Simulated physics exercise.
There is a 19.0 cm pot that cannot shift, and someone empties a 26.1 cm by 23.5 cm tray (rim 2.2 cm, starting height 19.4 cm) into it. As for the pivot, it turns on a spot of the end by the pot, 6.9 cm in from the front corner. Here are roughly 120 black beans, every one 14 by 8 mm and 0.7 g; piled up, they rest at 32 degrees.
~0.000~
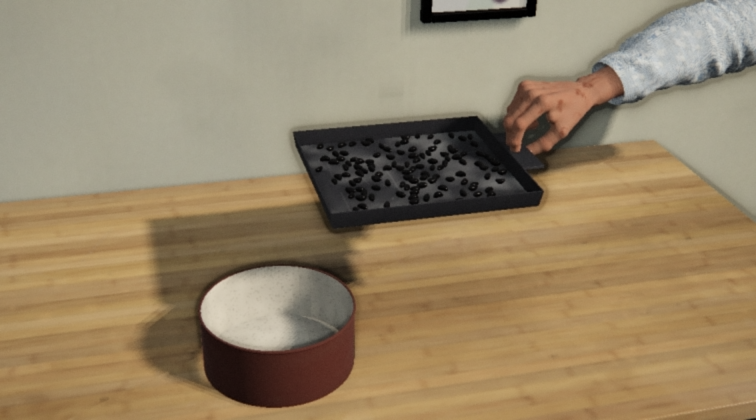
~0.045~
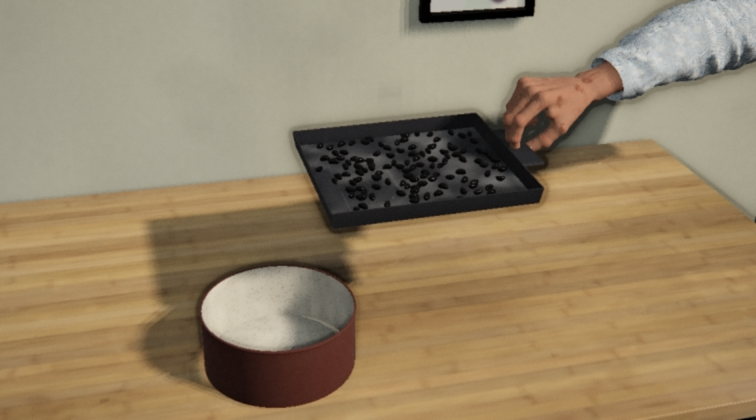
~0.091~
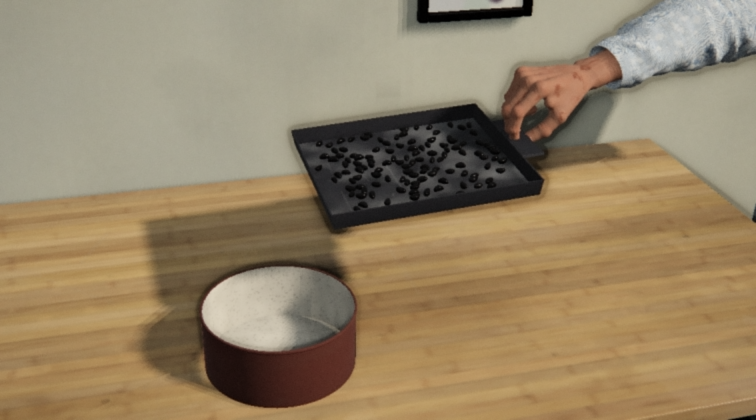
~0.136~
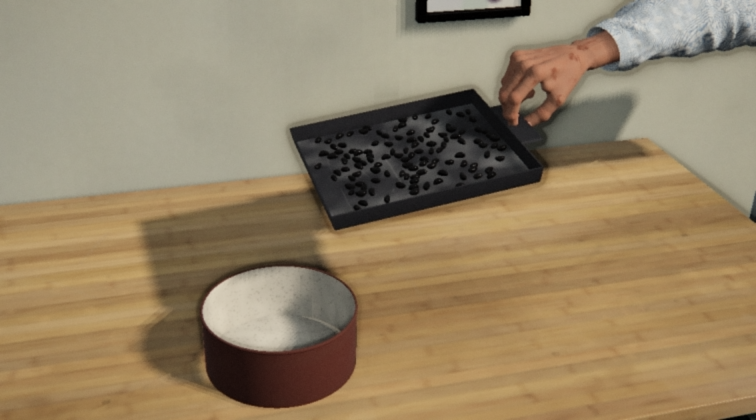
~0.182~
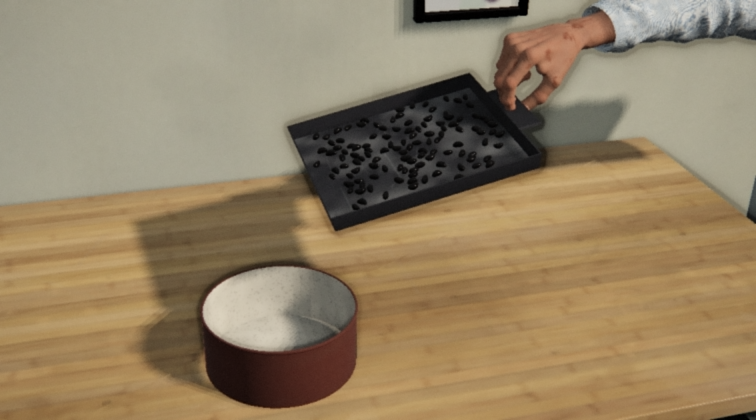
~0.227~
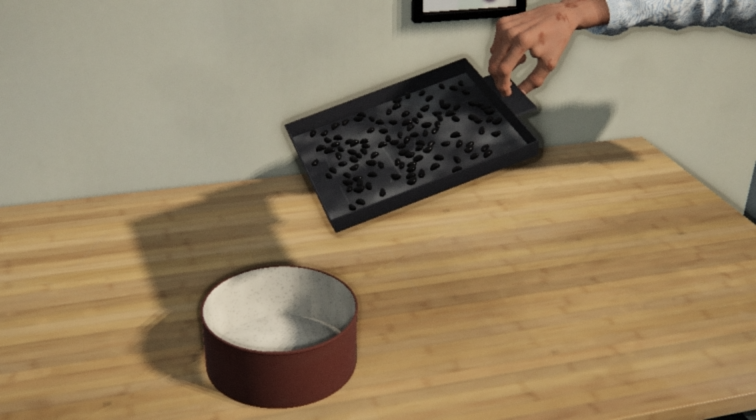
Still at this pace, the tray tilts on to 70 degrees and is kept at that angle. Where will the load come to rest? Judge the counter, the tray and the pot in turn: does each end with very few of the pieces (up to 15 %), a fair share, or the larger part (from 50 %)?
Counter: Very few. Left on the tray: The larger part. Pot: A fair share.
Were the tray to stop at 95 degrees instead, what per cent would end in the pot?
Then about 85 per cent.
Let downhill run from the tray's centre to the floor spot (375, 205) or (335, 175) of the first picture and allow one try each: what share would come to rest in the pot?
That would be close to 65 per cent and then close to 0 per cent.
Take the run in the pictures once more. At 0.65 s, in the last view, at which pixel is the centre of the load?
Approximately (323, 185) in the final picture.
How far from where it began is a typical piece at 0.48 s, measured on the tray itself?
By then it sits near 5 cm from where it began.
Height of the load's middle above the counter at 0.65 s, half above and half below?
Some 22 cm.
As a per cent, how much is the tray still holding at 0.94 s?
Some 65 per cent of the load.
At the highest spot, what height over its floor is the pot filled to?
I'd put it at close to 1.0 centimetres.
After 0.48 s, tilt 44 degrees; the tray holds 100 %, the pot 0 %.
Then, at 0.65 s, tilt 62 degrees; the tray holds 100 %, the pot 0 %.
After 0.94 s, tilt 70 degrees; the tray holds 65 %, the pot 25 %.
By 2.0 s all is still; counter 5 %, tray 65 %, pot 35 %.
